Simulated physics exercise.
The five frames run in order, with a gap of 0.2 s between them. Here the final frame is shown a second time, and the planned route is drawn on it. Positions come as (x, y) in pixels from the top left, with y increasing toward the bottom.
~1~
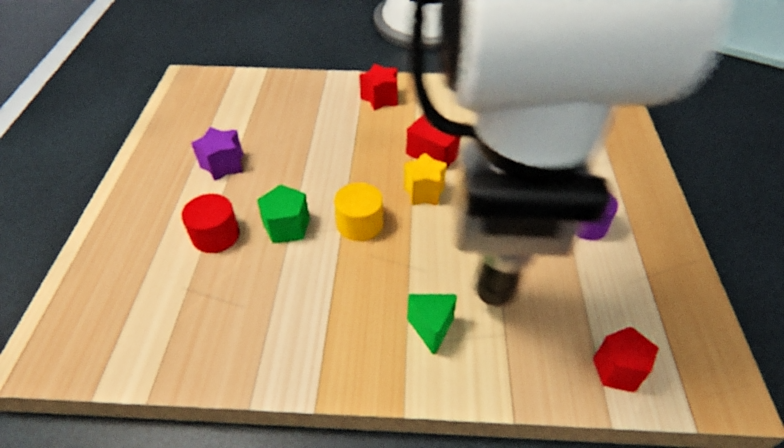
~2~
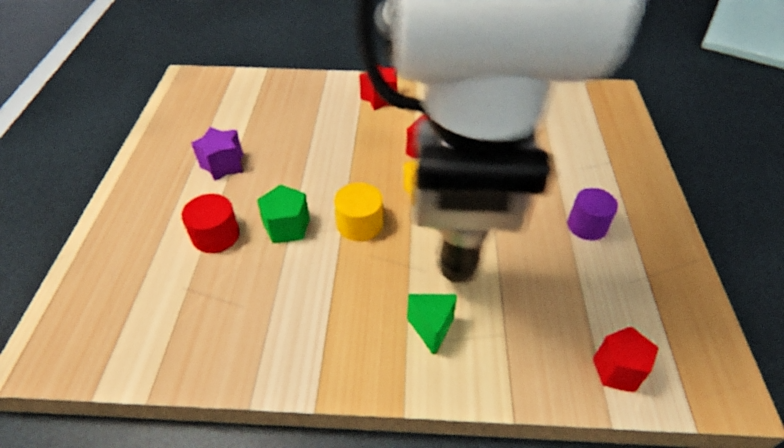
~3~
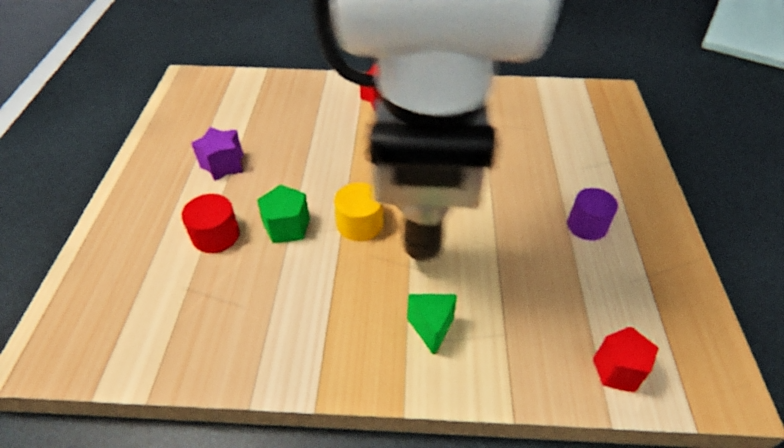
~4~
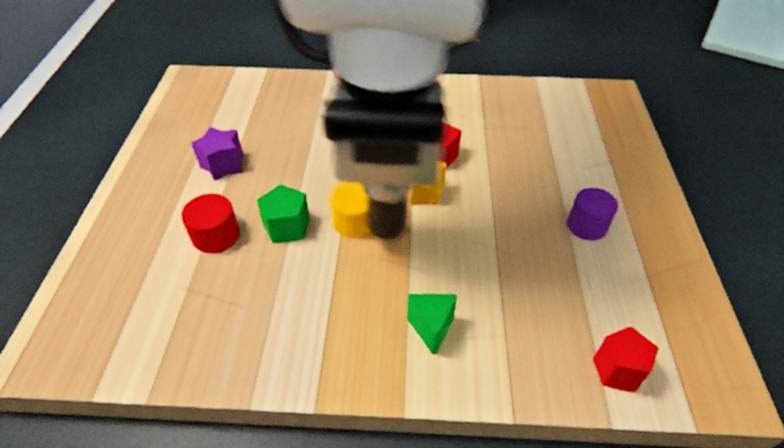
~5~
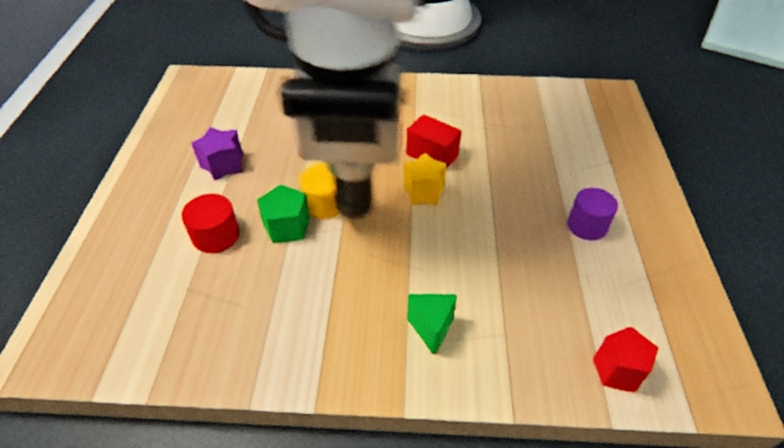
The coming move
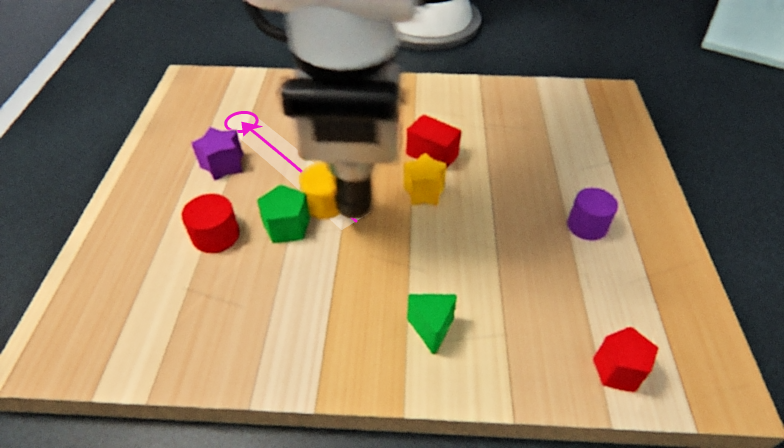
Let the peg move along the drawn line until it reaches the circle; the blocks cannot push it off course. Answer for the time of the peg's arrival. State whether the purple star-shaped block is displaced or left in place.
That block moves.
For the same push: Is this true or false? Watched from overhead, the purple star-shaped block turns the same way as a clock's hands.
The statement is false.
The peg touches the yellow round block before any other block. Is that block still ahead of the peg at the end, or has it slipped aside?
The peg will have lost it.
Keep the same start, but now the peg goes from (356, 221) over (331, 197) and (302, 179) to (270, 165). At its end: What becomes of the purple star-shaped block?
At the end, its place is different.
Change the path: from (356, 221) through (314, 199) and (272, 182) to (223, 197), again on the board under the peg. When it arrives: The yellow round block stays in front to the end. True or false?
False
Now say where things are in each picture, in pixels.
Peg tip at (495, 290); block tops, purple star-shaped block at (216, 140); green five-sided block at (282, 202); yellow round block at (358, 199), in the first frame.
Peg at (458, 267); blocks unchanged, in the second frame.
Peg at (422, 246); blocks unchanged, in the third frame.
Peg at (388, 226); yellow round block at (354, 196), in the fourth frame.
Peg at (355, 206); purple star-shaped block at (216, 140); green five-sided block at (282, 202); yellow round block at (323, 178), in the fifth frame.
Path on the board, straight from (356, 221) to (241, 122).
The first path, step by step. One third of the way, peg at (312, 168); yellow round block at (274, 149).
Two thirds of the way, peg at (273, 135); purple star-shaped block at (193, 142), turned 15° anticlockwise; yellow round block at (232, 132).
At the end, peg at (238, 106); purple star-shaped block at (183, 143), turned 40° anticlockwise; green five-sided block in place; yellow round block at (215, 122).
